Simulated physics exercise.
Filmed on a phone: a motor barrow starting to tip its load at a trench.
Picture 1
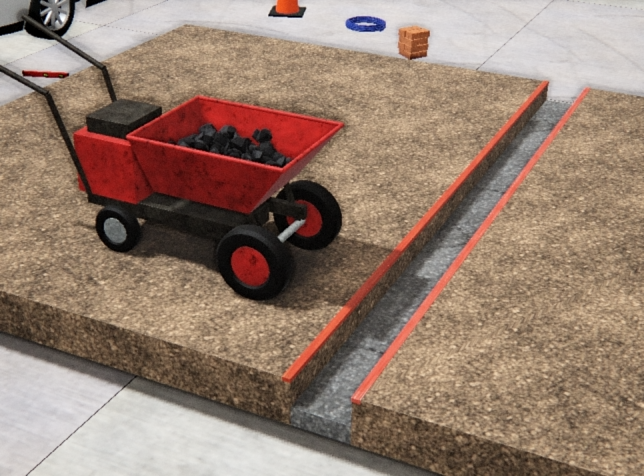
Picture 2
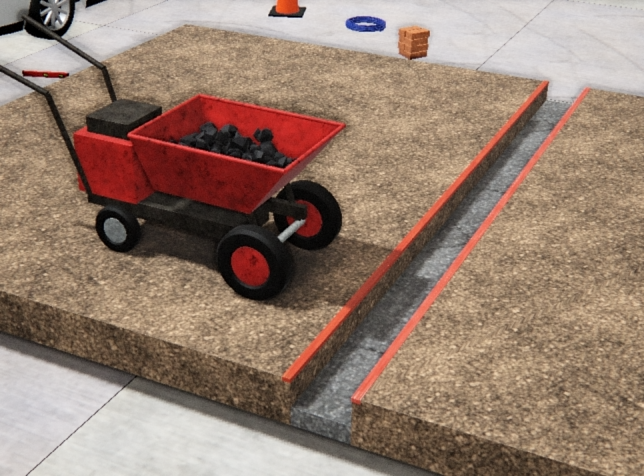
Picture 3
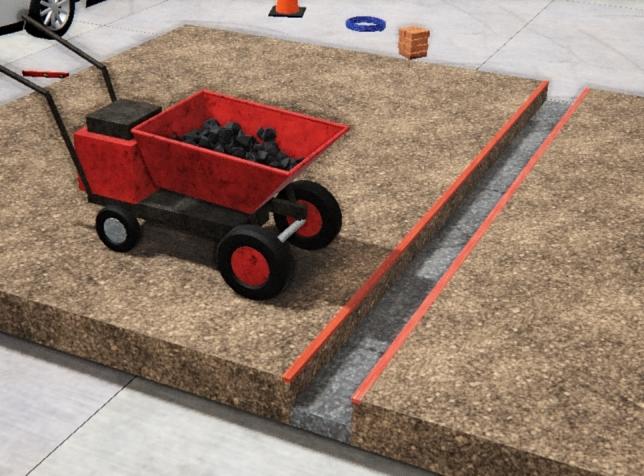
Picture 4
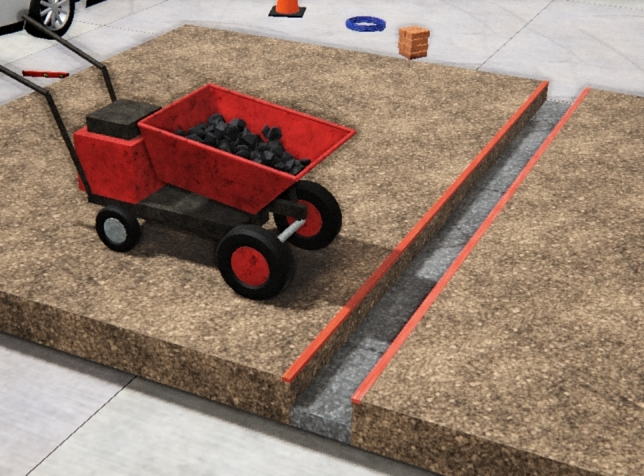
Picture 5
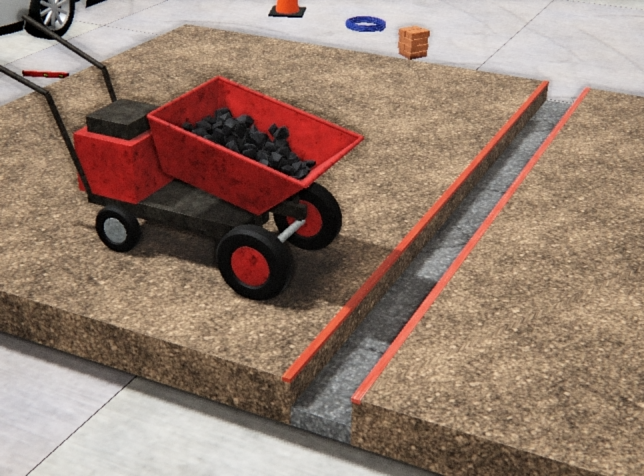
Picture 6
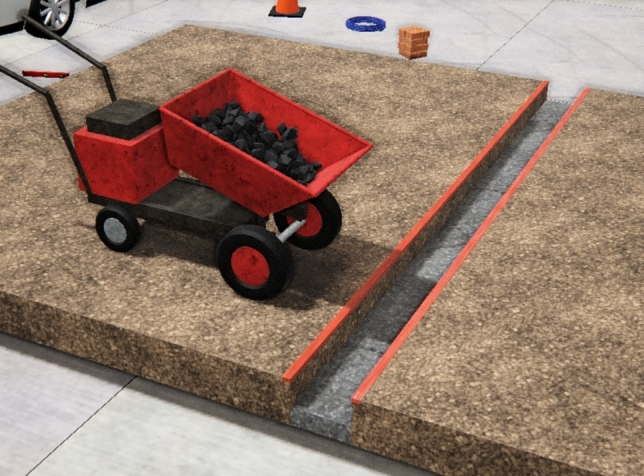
On a raised dirt bed beside a narrow trench, a red motor barrow gradually tilting its skip of black lumps toward the right.
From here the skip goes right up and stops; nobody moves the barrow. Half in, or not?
It catches over half.
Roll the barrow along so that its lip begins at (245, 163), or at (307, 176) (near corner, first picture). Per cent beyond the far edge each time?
First some 0, then 60 per cent.
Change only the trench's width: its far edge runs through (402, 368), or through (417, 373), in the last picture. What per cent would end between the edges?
Near 90 % and 100 %.
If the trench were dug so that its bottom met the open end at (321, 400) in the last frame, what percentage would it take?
Near 40 %.
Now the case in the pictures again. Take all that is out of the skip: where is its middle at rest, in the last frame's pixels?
Near (402, 311).
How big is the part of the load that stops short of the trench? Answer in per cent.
Near 0 %.
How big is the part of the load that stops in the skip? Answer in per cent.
Close to 10 per cent.
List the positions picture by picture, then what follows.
In the first frame, lip of the skip (283, 171), level; top of the load (216, 152), lumps of coal; first edge of the trench (316, 344); far edge (383, 363), the trench over half as wide as the skip, and about half as deep as wide.
In the second frame, lip of the skip (285, 172), level; top of the load (217, 151).
In the third frame, lip of the skip (289, 175), tipped barely; top of the load (221, 149).
In the fourth frame, lip of the skip (296, 179), tipped a little; top of the load (213, 133).
In the fifth frame, lip of the skip (305, 186), tipped a little; top of the load (221, 129).
In the sixth frame, lip of the skip (315, 195), tipped clearly; top of the load (228, 127); first edge of the trench (316, 344); far edge (383, 363).
Just after the last frame, skip tipped steeply; every one in the skip.
A moment on, skip tipped right over; roughly two thirds in the skip; roughly a quarter in or heaped over the trench; about a tenth beyond it; just a few falling.
Further on, skip tipped right over; about a tenth in the skip; roughly two thirds in or heaped over the trench; roughly a quarter beyond it.
When it is over, skip tipped right over; about a tenth in the skip; the larger part in or heaped over the trench; roughly a quarter beyond it.
